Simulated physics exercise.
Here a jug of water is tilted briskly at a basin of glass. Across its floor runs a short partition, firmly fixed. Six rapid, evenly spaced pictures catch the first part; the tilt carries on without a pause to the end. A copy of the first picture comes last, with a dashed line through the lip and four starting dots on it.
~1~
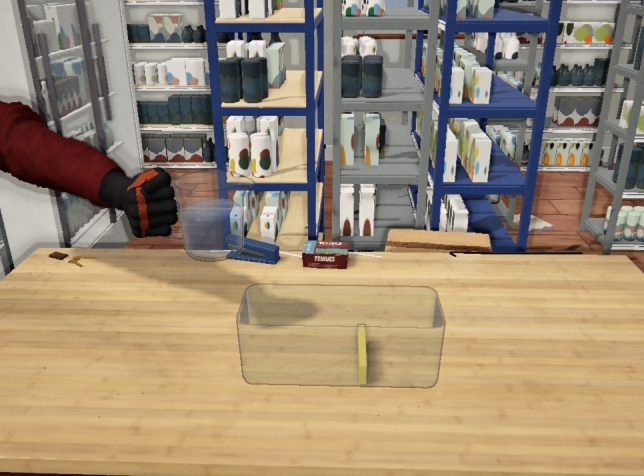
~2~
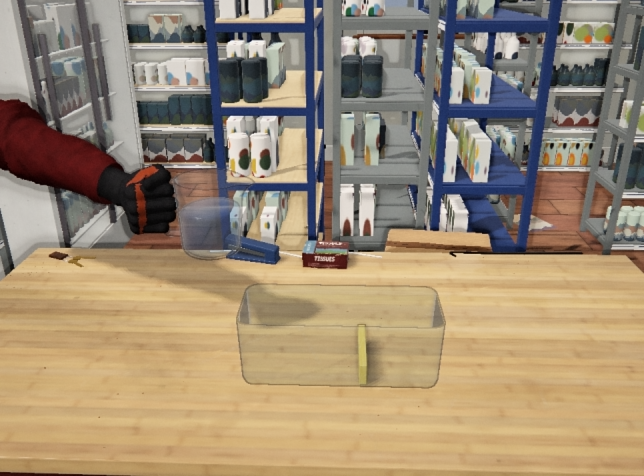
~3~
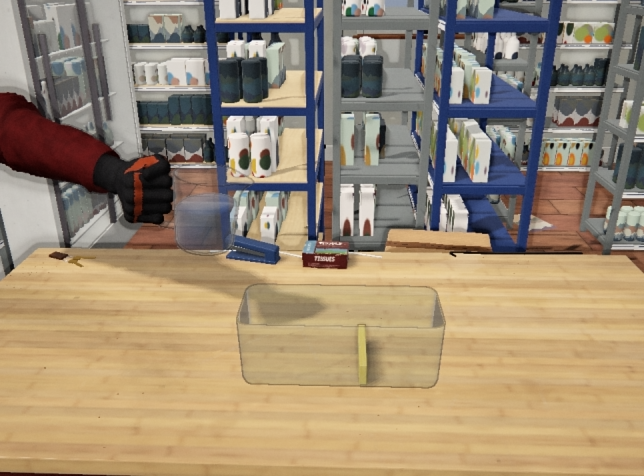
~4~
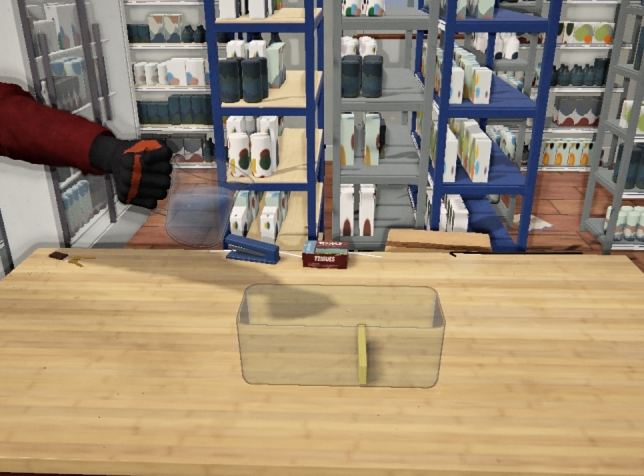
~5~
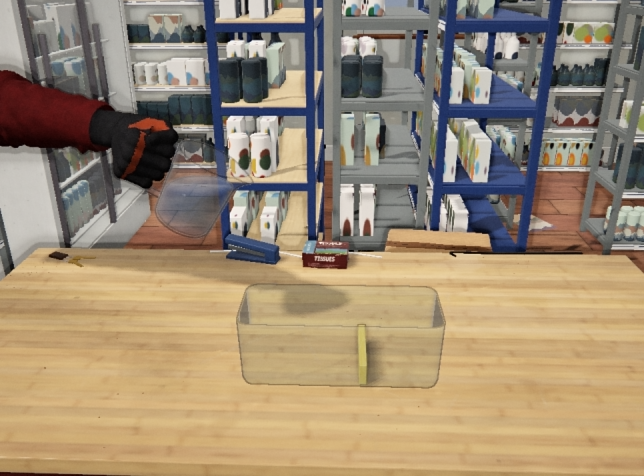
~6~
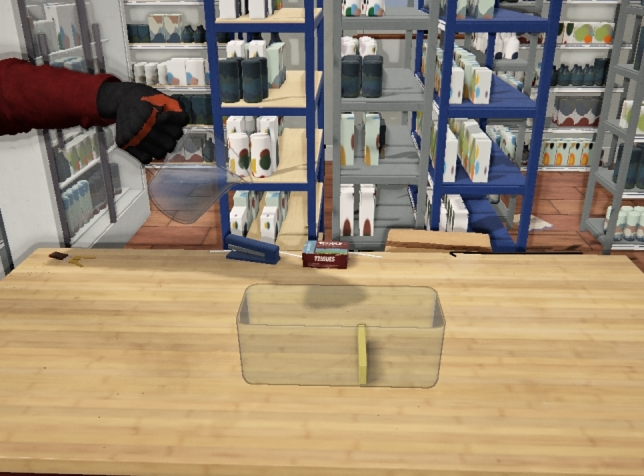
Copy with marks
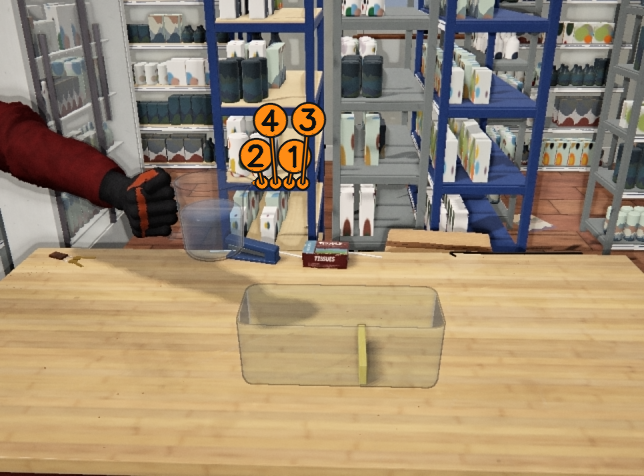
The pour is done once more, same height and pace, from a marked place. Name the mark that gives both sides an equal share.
Use dot 1.
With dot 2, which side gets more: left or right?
More ends on the left.
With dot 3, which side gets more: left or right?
The right one.
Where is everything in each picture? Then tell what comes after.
The first picture shows upright, lip at (254, 182); basin from (243, 380) to (438, 384); top of the wall at (362, 344); nothing has left yet.
The second picture shows tipped about 2°, lip at (254, 182); nothing has left yet.
The third picture shows tipped about 8°, lip at (253, 182); nothing has left yet.
The fourth picture shows tipped about 17°, lip at (253, 182); nothing has left yet.
The fifth picture shows tipped about 29°, lip at (252, 182); nothing has left yet.
The sixth picture shows tipped about 43°, lip at (252, 182); nothing has left yet.
On the marked copy, 1 at (289, 183); 2 at (261, 182); 3 at (302, 183); 4 at (275, 183).
For dot 1, about 51 % ends left of the wall and 45 % right of it; 4 % is lost outside.
For dot 2, about 85 % ends left of the wall and 9 % right of it; 6 % is lost outside.
For dot 3, about 17 % ends left of the wall and 79 % right of it; 4 % is lost outside.
For dot 4, about 84 % ends left of the wall and 11 % right of it; 5 % is lost outside.
